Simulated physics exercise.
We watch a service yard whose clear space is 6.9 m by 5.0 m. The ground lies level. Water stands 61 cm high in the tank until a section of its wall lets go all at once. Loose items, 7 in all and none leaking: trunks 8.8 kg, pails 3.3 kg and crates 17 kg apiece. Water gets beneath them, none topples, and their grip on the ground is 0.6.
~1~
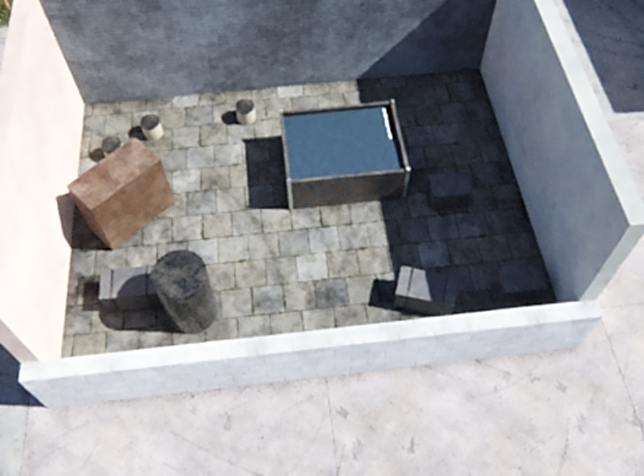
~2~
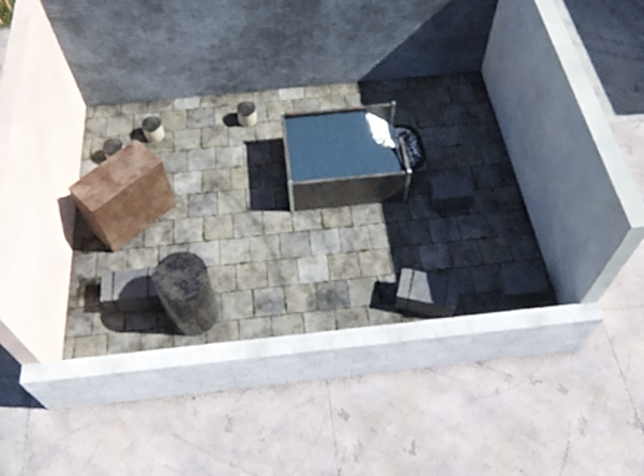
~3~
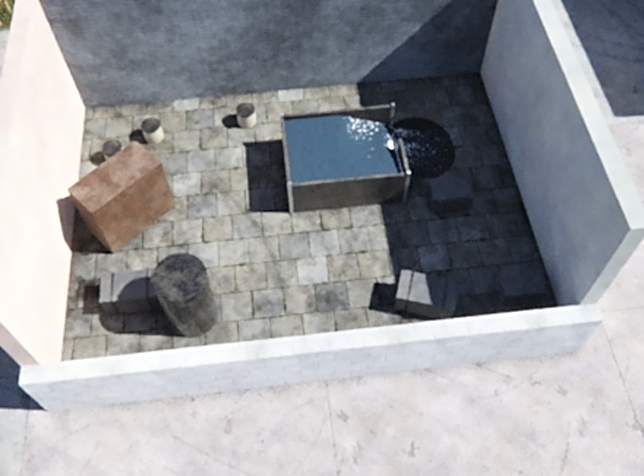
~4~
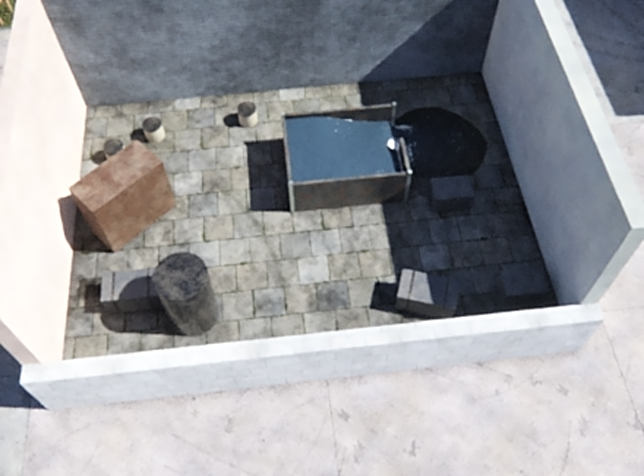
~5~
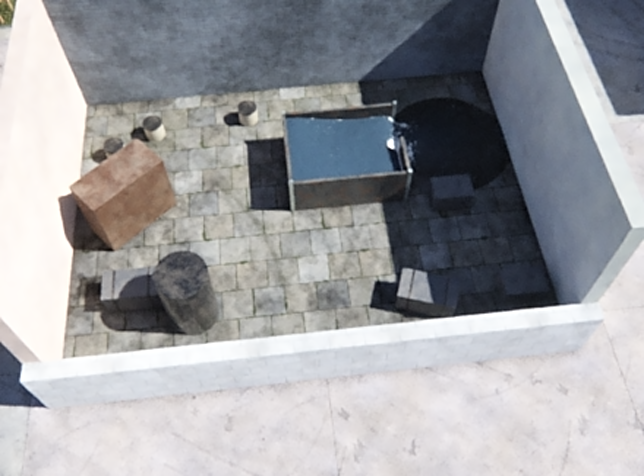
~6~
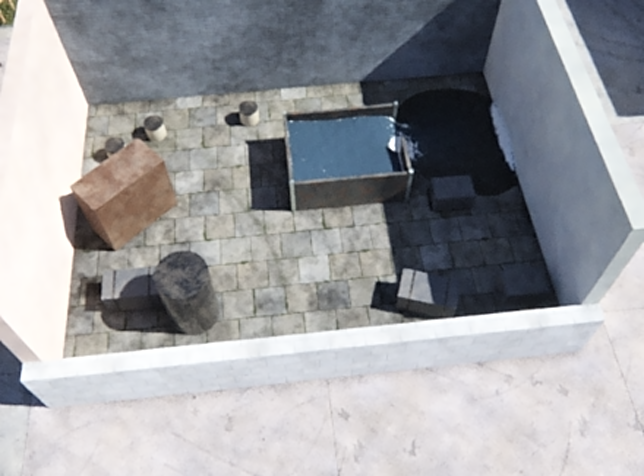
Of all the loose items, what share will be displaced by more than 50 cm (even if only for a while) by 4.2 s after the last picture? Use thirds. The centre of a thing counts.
That comes to one to two thirds.
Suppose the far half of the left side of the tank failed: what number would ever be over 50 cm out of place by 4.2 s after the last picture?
Then 4.
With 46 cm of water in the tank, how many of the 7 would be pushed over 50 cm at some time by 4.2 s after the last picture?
In that case 0 of them.
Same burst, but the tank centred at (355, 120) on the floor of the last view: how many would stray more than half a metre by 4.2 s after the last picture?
Then 3.
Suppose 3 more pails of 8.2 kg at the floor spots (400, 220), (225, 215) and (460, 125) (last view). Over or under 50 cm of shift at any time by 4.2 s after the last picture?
In turn: Under, less, more.
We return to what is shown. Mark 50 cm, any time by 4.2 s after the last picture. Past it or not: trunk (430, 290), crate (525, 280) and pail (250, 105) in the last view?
In that order: Past it, more, over.
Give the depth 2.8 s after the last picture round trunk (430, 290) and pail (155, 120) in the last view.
About 4 and 0 cm.
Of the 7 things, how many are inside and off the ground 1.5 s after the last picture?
At that moment 0.
Then, 0.4 s after the last picture 0 of 7 are over 50 cm from their spots; 0 afloat.
Then, 1.5 s after the last picture 0 of 7 are over 50 cm from their spots; 0 afloat.
Then, 2.8 s after the last picture 1 of 7 are over 50 cm from their spots; 1 afloat.
Then, 4.2 s after the last picture 3 of 7 are over 50 cm from their spots, and 3 have been at some point; 0 afloat.
